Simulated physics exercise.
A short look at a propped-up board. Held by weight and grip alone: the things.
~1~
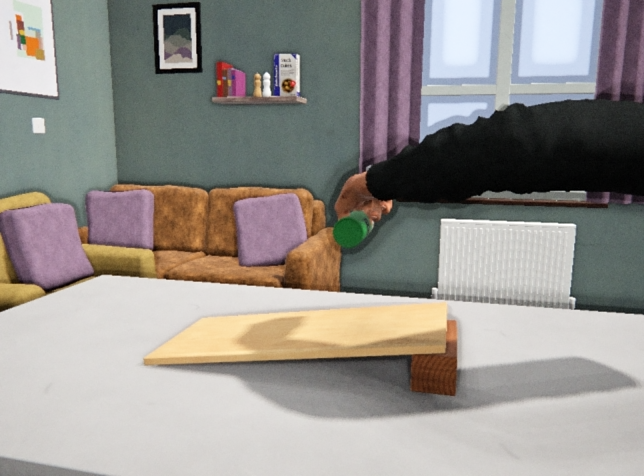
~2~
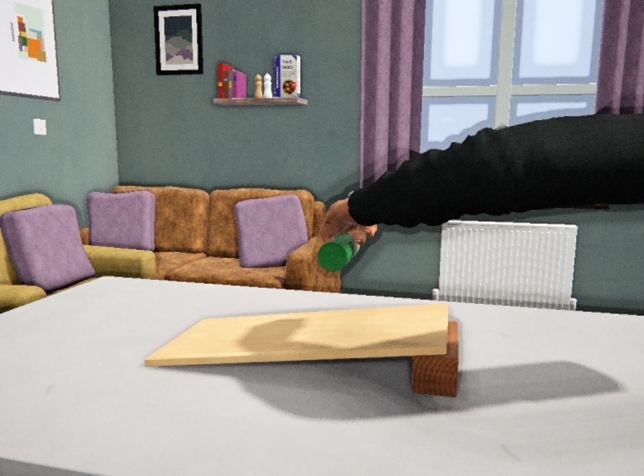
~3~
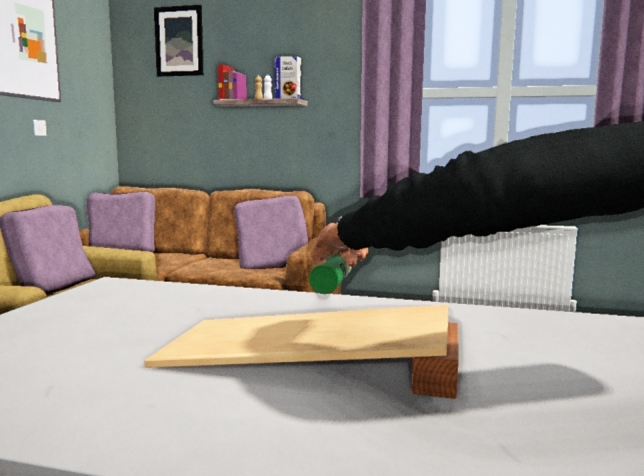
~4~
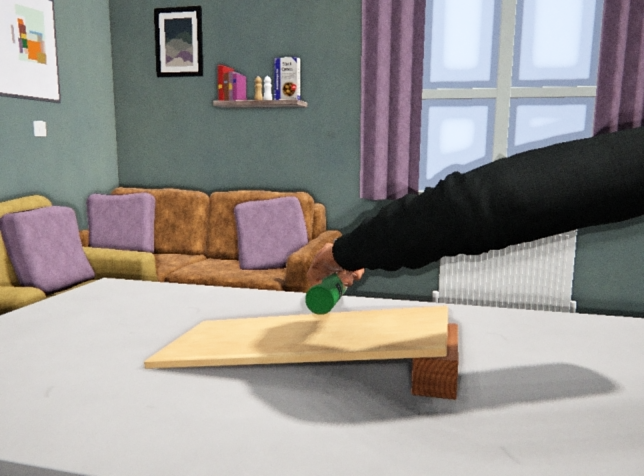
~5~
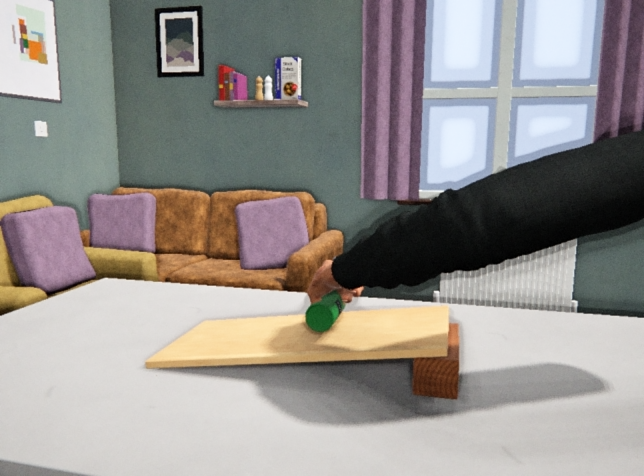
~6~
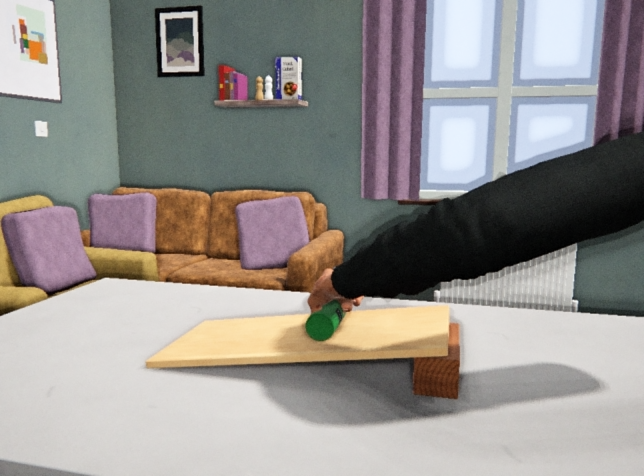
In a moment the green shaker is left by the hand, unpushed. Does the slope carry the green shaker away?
Most likely it will descend the slope.
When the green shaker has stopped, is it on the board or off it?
Watch the green shaker: It goes over the edge.
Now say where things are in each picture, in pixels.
Still above its spot; green shaker (355, 228), in the first picture.
Still above its spot; green shaker (340, 250), in the second picture.
Still above its spot; green shaker (332, 272), in the third picture.
Still above its spot; green shaker (327, 291), in the fourth picture.
Still above its spot; green shaker (328, 308), in the fifth picture.
Set down, still held; green shaker (328, 317), in the sixth picture.
Then, 1.10 s on from there, green shaker now off the board.
Then, 1.90 s on from there, things are still on the move.
In the end, off the board, green shaker. The green shaker goes downhill.
